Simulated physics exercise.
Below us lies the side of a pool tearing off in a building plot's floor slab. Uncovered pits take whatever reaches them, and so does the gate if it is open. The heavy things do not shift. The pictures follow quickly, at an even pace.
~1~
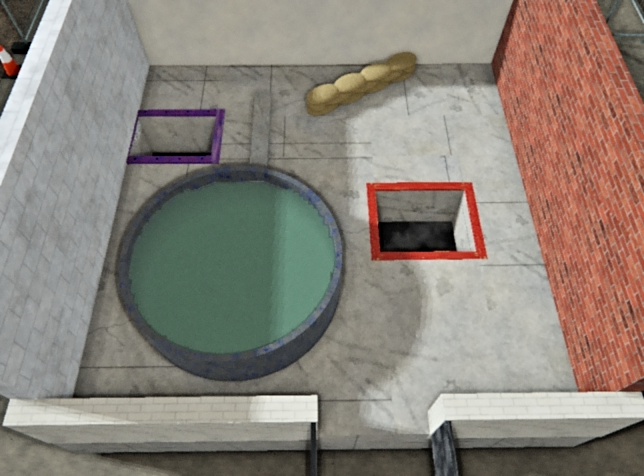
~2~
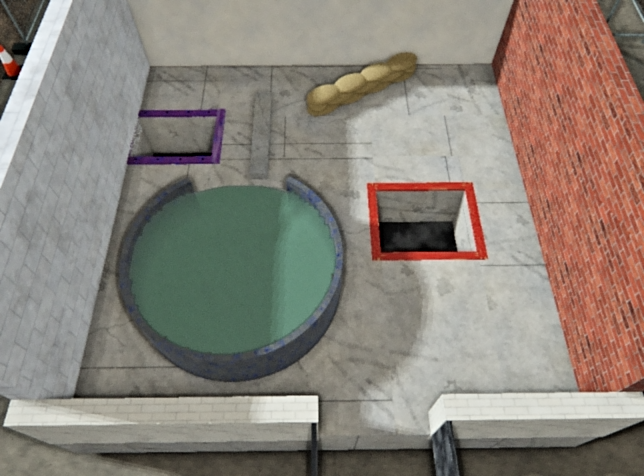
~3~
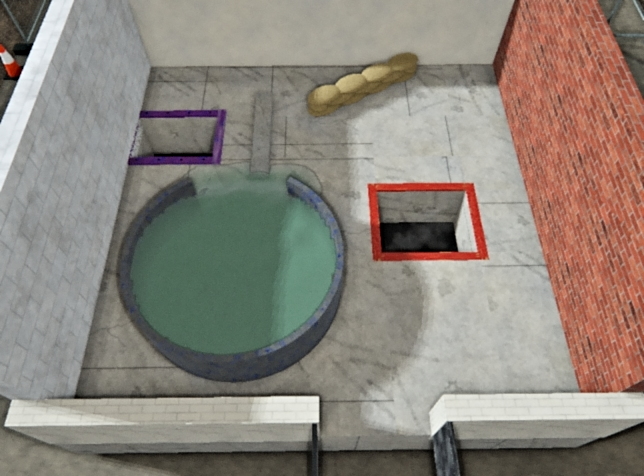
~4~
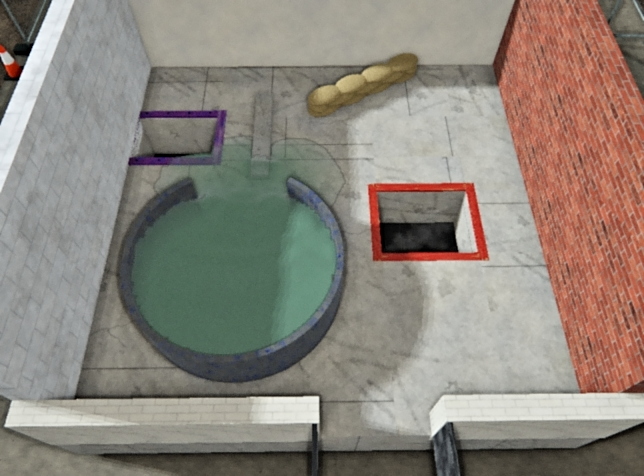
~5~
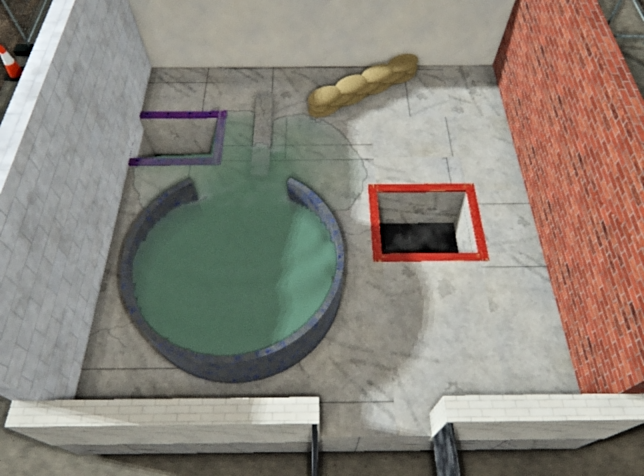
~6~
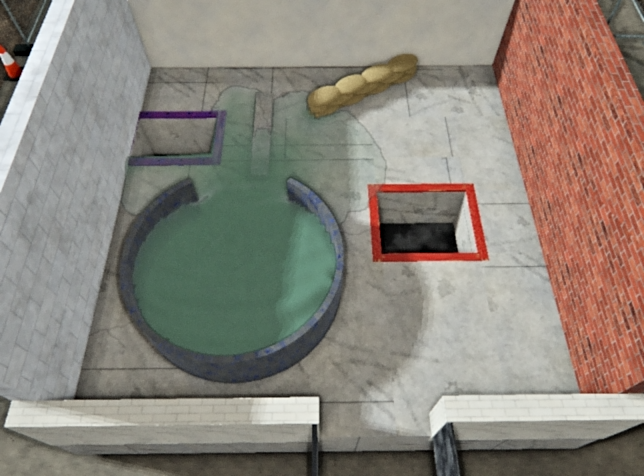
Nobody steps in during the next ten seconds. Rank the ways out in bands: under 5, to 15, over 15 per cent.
One by one: The gate takes less than 5 %; the red pit takes between 5 and 15 %; the purple pit takes more than 15 %.
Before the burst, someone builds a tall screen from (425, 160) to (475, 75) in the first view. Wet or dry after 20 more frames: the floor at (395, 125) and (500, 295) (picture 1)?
In turn: Under water, dry.
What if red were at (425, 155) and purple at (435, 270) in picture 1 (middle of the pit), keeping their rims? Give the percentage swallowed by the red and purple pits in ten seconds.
Parts in a hundred: Red 20, purple 2.
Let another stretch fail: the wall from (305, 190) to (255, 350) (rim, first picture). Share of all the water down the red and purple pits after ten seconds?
Parts in a hundred: Red 45, purple 0.
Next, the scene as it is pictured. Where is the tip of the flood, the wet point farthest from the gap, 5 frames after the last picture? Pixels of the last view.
Close to (419, 87).
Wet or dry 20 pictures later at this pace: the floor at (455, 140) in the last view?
At that place: Under water.
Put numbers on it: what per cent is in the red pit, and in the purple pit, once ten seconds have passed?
Roughly 8 per cent, then 36 per cent.
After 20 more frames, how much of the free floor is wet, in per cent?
Near 55 in a hundred.
A moment on, water covers 30 % of the floor; the gate 0 %, the red pit 0 %, the purple pit 5 %.
Next, water covers 45 % of the floor; the gate 0 %, the red pit 0 %, the purple pit 11 %.
Then, water covers 55 % of the floor; the gate 0 %, the red pit 0 %, the purple pit 19 %.
Later, water covers 70 % of the floor; the gate 0 %, the red pit 2 %, the purple pit 30 %.
In the end, water covers 90 % of the floor; the gate 1 %, the red pit 8 %, the purple pit 37 %.
